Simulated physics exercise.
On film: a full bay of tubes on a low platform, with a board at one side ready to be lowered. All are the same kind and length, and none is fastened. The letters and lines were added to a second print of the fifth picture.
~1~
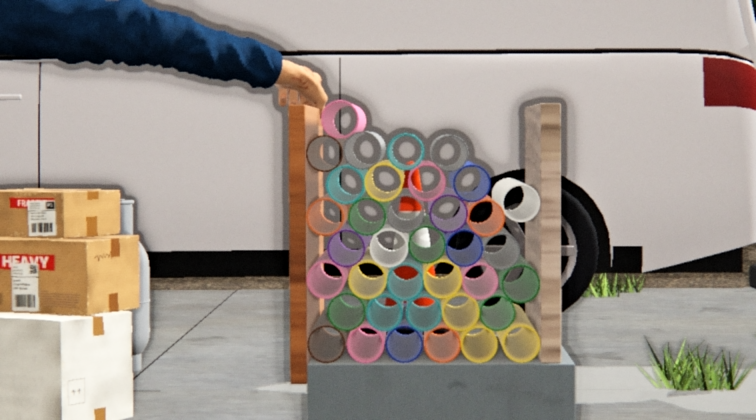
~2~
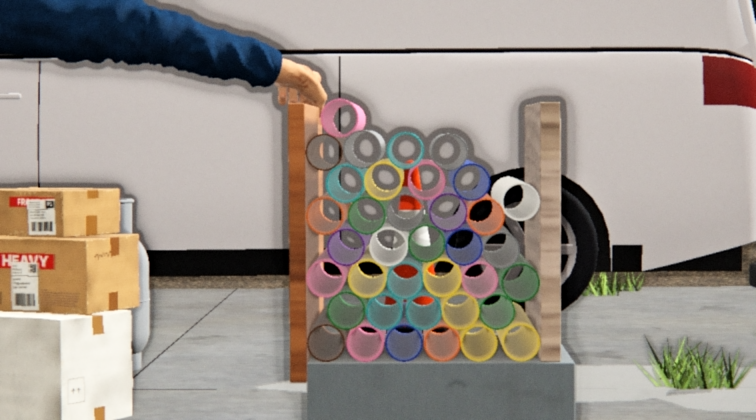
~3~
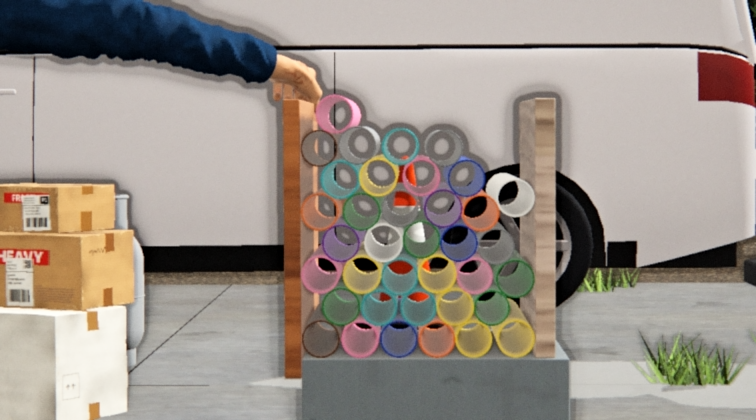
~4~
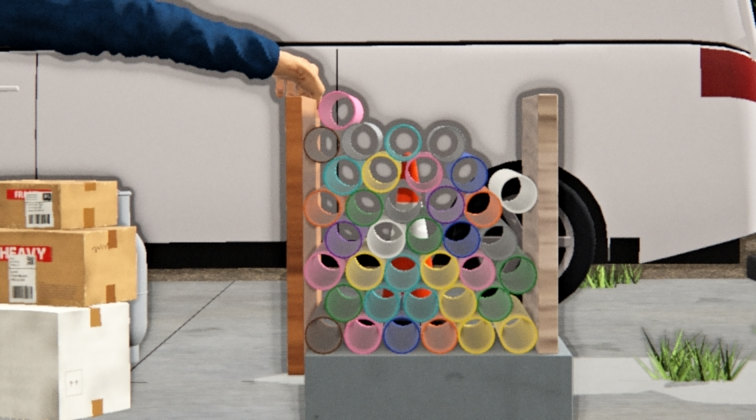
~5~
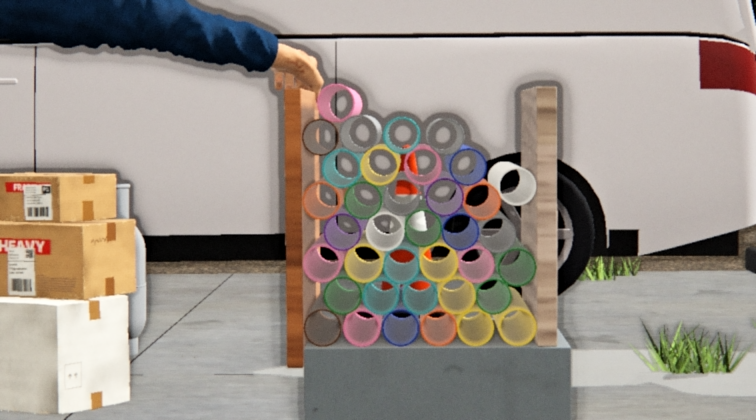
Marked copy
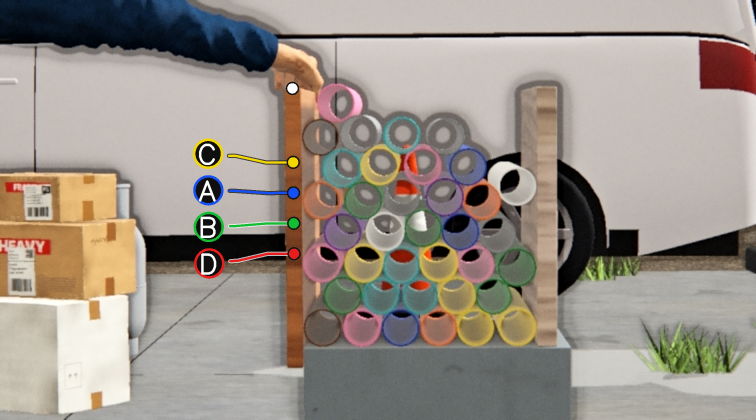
A stack of colorful tubes sat between two wooden boards on a grey platform, while a blue-sleeved arm kept its hand at the top left; apart from a slight shift in view, nothing really moved.
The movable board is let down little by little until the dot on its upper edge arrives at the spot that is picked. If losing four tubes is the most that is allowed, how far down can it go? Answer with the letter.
Slide it to B.
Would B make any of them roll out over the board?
At B: Yes.
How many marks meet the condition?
The number is three.
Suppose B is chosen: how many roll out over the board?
At B the number is two.
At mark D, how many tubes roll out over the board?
The count is five.
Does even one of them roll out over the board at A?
At A: Yes.
On the marked copy, A at (293, 193); B at (294, 223); C at (293, 162); D at (294, 254); the white dot at (292, 88).
With B. Early on, top of the board (302, 149).
Further on, top of the board (302, 219).
At the end, top of the board (302, 223), two out over the board.
As for the rest, A two out over the board; C none out over the board; D five out over the board.
